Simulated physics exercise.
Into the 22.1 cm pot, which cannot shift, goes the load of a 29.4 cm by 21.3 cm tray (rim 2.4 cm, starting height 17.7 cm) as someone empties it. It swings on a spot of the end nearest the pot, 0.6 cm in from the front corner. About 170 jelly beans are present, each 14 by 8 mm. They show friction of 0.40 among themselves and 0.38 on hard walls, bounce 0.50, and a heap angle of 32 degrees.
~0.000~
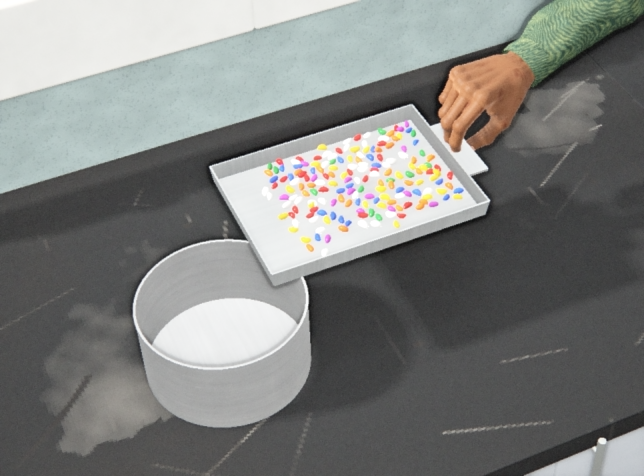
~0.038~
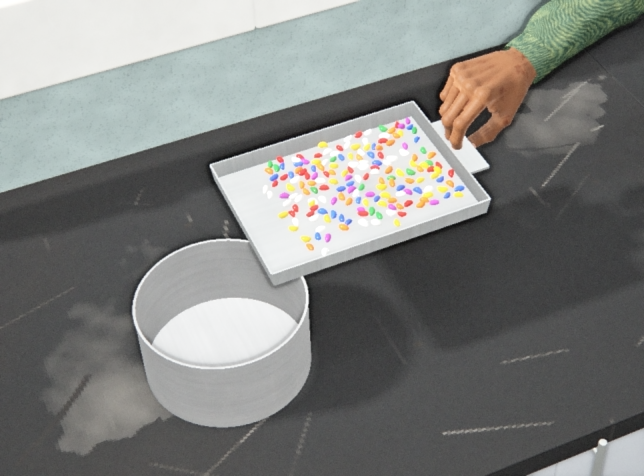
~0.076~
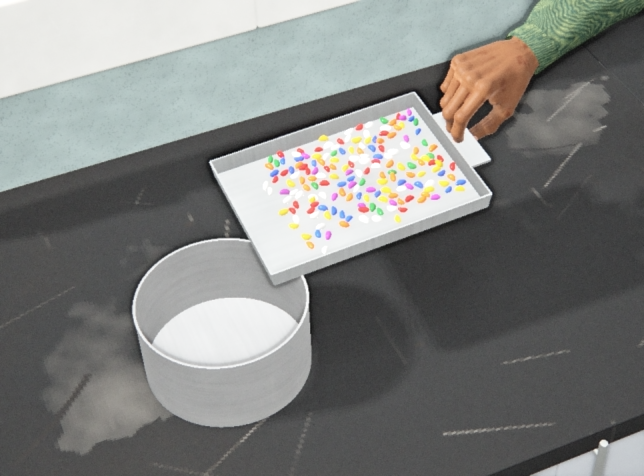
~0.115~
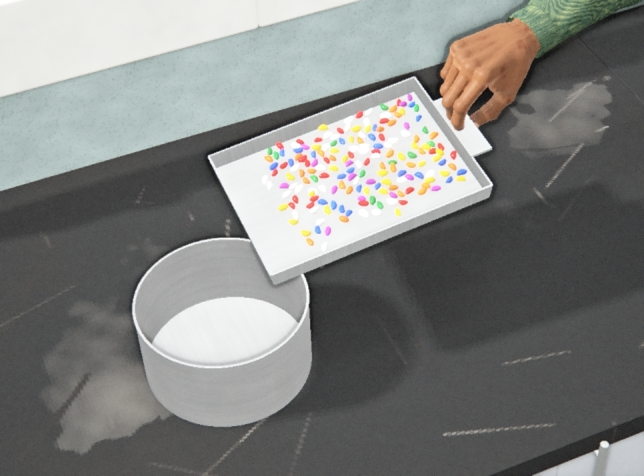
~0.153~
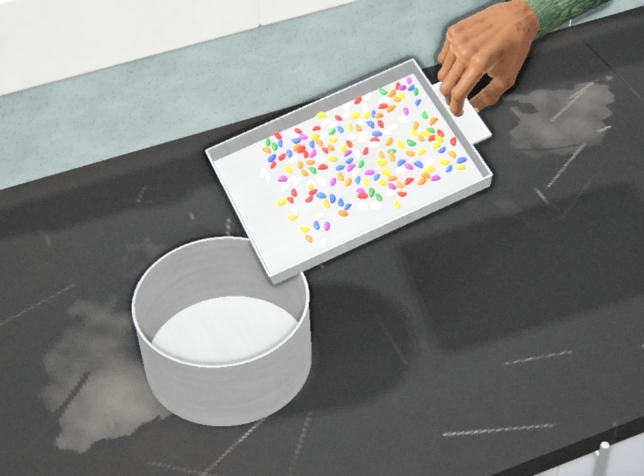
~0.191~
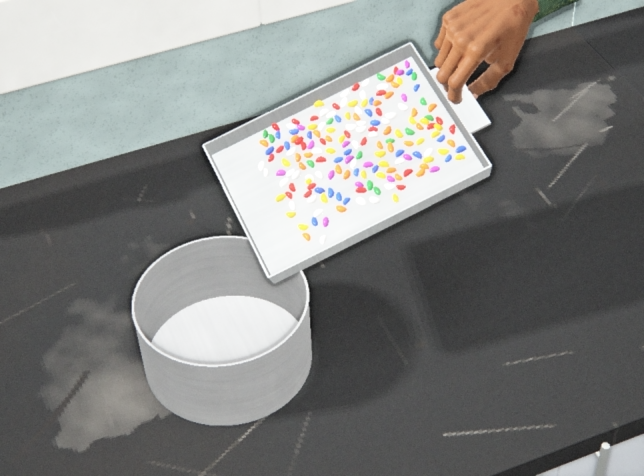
A hand in a green patterned sleeve, at upper right, grips the tab of a pale grey tray and lifts that end, slowly then faster, so the tray tilts toward its lower left corner. Many multicoloured jelly beans lie scattered across it, keeping their places, beside a round, empty-looking light grey pot at lower left. A steady view looks down on a scuffed black counter against a pale teal strip.
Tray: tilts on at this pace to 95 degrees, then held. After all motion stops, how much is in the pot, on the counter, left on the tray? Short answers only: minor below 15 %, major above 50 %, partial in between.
Pot: Major, counter: Partial, tray: Minor.
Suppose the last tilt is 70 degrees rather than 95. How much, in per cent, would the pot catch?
Roughly 55 %.
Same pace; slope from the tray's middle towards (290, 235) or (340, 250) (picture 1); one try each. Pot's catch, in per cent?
First try: Around 95 percent; second try: Around 20 percent.
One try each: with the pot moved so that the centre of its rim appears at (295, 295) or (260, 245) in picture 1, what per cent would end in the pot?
About 35 percent the first time and about 0 percent the second.
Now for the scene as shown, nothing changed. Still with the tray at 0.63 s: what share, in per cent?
About 85 per cent.
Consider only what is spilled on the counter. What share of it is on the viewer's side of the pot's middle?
Share: Some 90 %.
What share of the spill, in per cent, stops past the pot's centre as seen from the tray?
About 90 per cent.
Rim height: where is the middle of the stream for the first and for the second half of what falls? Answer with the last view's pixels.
Early half: About (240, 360); late half: (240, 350).
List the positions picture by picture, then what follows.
In the first frame, tray tilt 0 degrees, front corners at (273, 272) and (486, 200); middle of the pieces at (358, 181); pot at (221, 301).
In the second frame, tray tilt 1 degrees, front corners at (273, 272) and (487, 198); middle of the pieces at (359, 179).
In the third frame, tray tilt 3 degrees, front corners at (273, 272) and (488, 193), lowest corner left front; middle of the pieces at (360, 173).
In the fourth frame, tray tilt 8 degrees, front corners at (272, 273) and (489, 184), lowest corner left front; middle of the pieces at (360, 164).
In the fifth frame, tray tilt 13 degrees, front corners at (271, 273) and (489, 174), lowest corner left front; middle of the pieces at (358, 154).
In the sixth frame, tray tilt 19 degrees, front corners at (270, 274) and (488, 165), lowest corner left front; middle of the pieces at (356, 145); pot at (220, 298). The tray's pace is about 145 degrees a second.
Then, at 0.45 s, tilt 57 degrees; the tray holds 100 %, the pot 0 %.
Then, at 0.63 s, tilt 83 degrees; the tray holds 85 %, the pot 0 %.
Then, at 0.92 s, tilt 95 degrees; the tray holds 10 %, the pot 60 %.
At rest (2.3 s), pot 65 %, counter 30 %, tray 5 %.
